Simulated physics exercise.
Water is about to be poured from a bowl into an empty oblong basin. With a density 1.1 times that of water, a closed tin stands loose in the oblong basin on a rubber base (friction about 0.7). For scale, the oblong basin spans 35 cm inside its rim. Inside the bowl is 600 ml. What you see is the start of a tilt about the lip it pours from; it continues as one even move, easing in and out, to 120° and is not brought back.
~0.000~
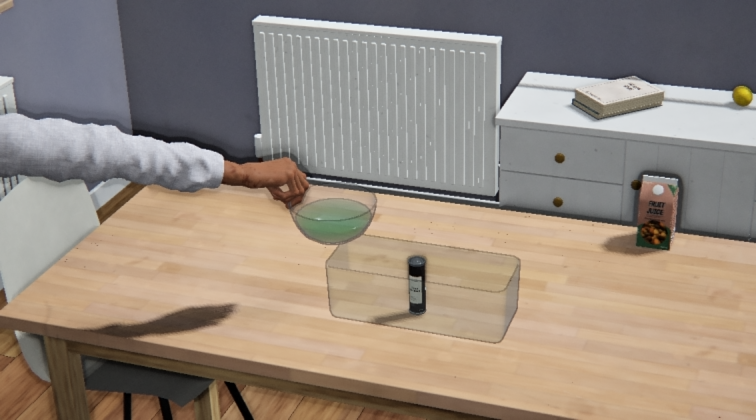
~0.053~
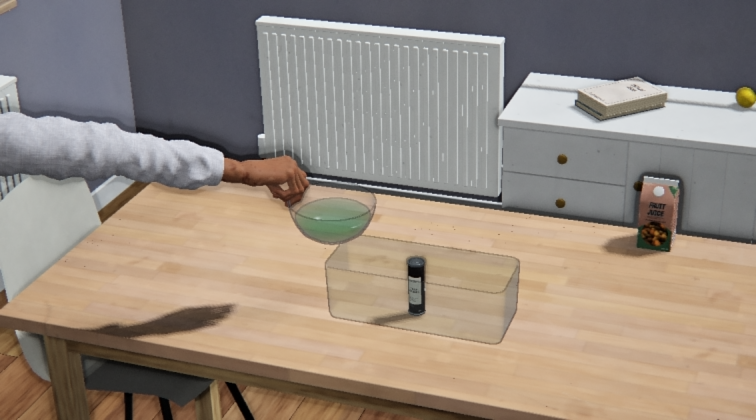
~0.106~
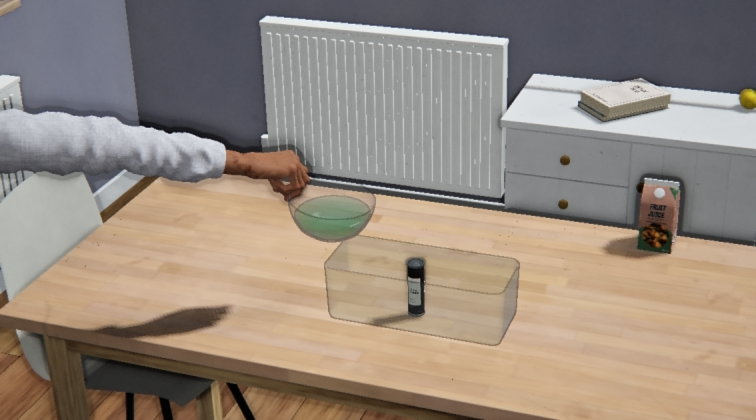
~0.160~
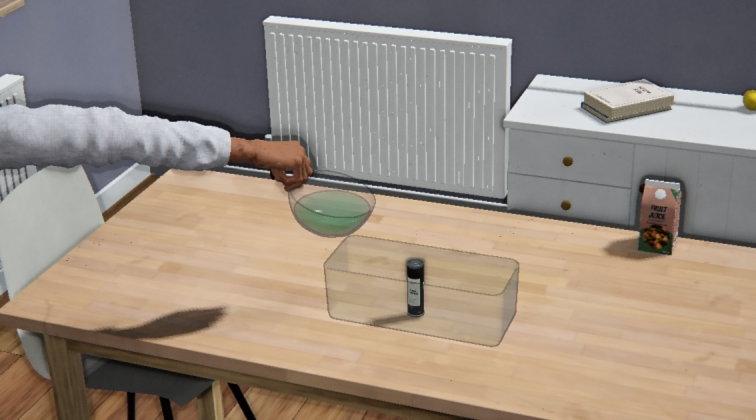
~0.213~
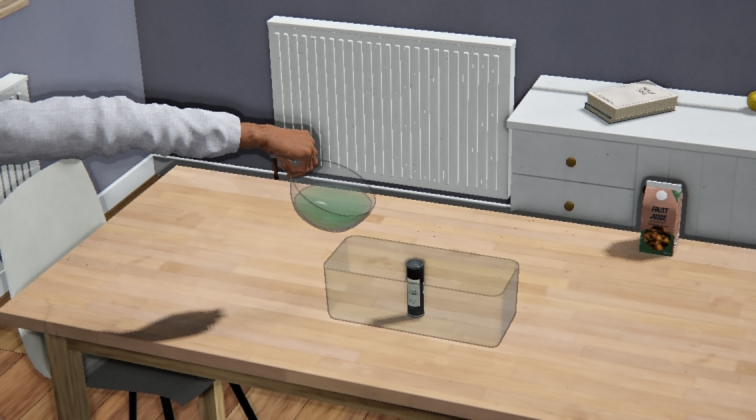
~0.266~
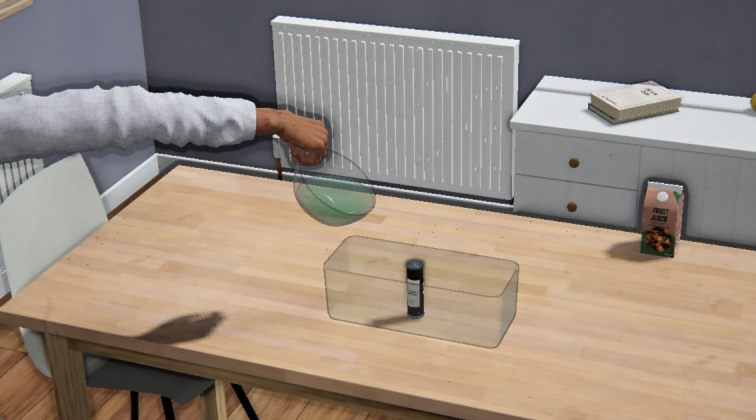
The clip shows a hand holding a clear bowl of green liquid above a wooden table, beside a transparent oblong basin with a small dark container standing inside, then steadily tilting the bowl rightward toward the basin.
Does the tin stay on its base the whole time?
Yes, it stays upright.
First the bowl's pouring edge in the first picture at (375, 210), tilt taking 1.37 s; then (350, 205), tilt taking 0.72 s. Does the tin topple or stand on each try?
First it stays on its base; then it tips over.
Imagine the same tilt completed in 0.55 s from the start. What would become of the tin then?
The tin stays on its base.
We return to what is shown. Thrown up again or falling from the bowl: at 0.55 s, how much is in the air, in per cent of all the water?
Near 66 per cent at that time.
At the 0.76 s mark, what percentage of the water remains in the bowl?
I reckon near 0 per cent still sits there.
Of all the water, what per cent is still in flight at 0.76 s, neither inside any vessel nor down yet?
Around 2 percent of it is airborne.
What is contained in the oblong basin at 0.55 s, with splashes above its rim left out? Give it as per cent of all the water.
Estimate - around 20 in a hundred parts.
After 0.55 s the tilt is 105° and 14 per cent is still to pour; the tin stands where it began.
After 0.76 s the tilt is 120° and 0 per cent is still to pour; the tin stands where it began.
After 0.98 s the tilt is 120° and 0 per cent is still to pour; the tin stands where it began.
After 1.22 s the tilt is 120° and 0 per cent is still to pour; the tin stands where it began.
In the end the tin stands where it began.
